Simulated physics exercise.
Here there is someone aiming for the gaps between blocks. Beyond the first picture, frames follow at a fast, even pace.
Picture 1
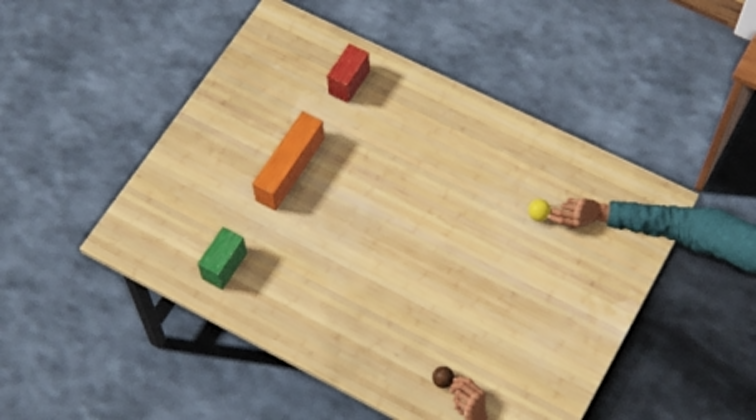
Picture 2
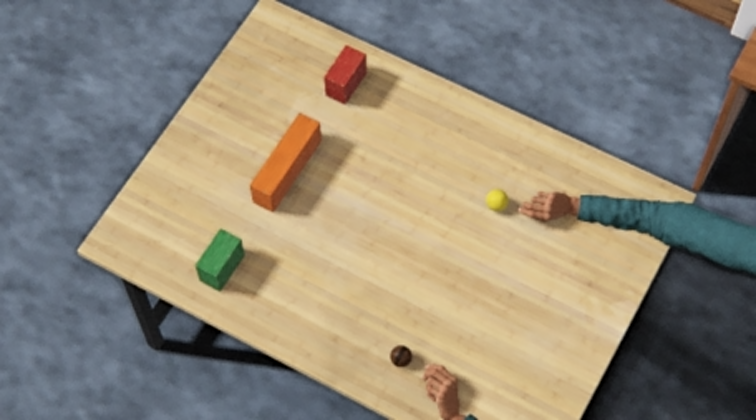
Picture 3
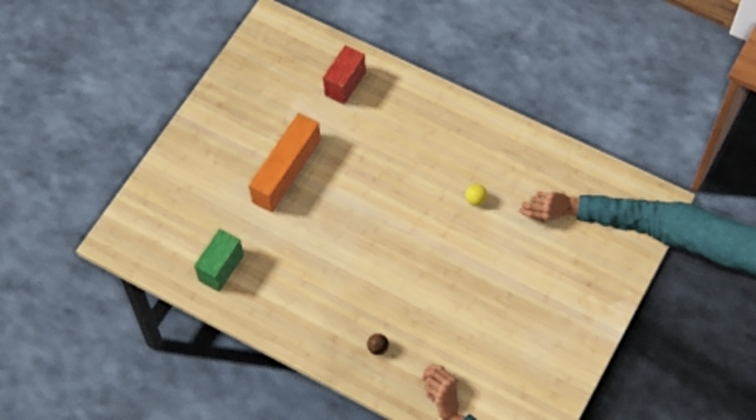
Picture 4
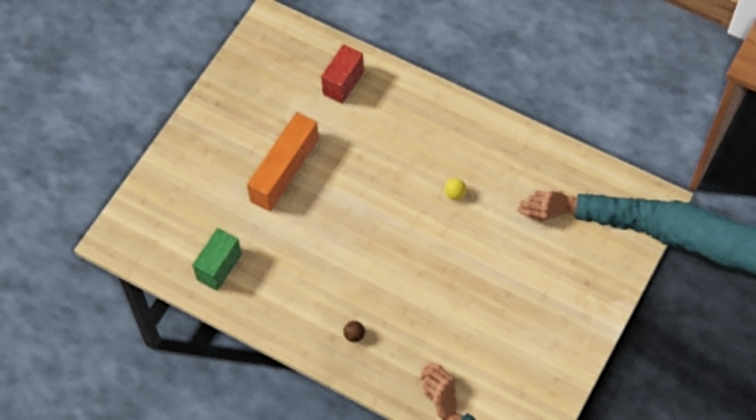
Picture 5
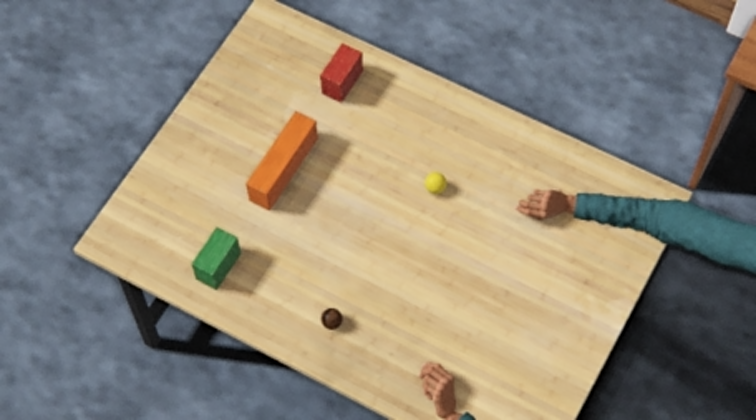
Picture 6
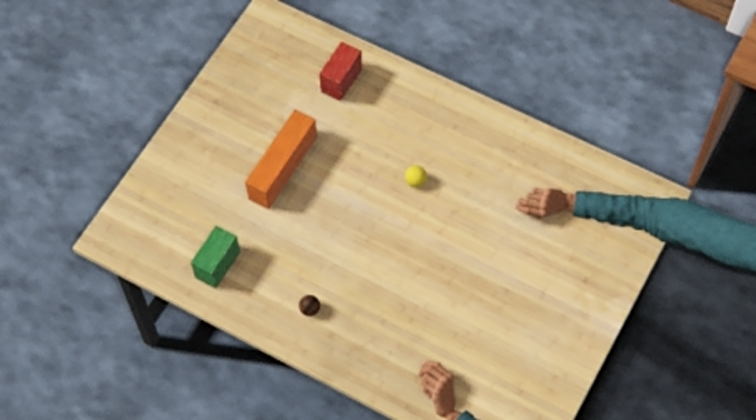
A person in teal sleeves reaches over a light wooden table from the right and lower edges, seen from high above on a blue-grey floor. A red block, a long orange block and a green block stand towards the left, with a small yellow ball and a brown ball by the hands. The hands push both balls and stay back while the balls roll leftward and slightly up, as the view drifts very slightly.
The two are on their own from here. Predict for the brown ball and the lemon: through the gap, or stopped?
My prediction: The brown ball stopped; the lemon stopped.
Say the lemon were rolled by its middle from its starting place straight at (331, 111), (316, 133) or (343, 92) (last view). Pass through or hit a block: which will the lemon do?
Try by try, it gets between the blocks; does not get past; strikes a block.
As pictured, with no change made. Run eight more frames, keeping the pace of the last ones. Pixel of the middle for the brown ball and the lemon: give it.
The first one at (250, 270), the second at (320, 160).
Then, 0.22 s later than the last frame, brown ball coming back near (239, 267); lemon heading on near (347, 158).
Then, 0.82 s later than the last frame, brown ball at rest near (249, 269); lemon coming back near (320, 177).
When it is over, the brown ball hits a block, near (252, 269); the lemon hits a block.
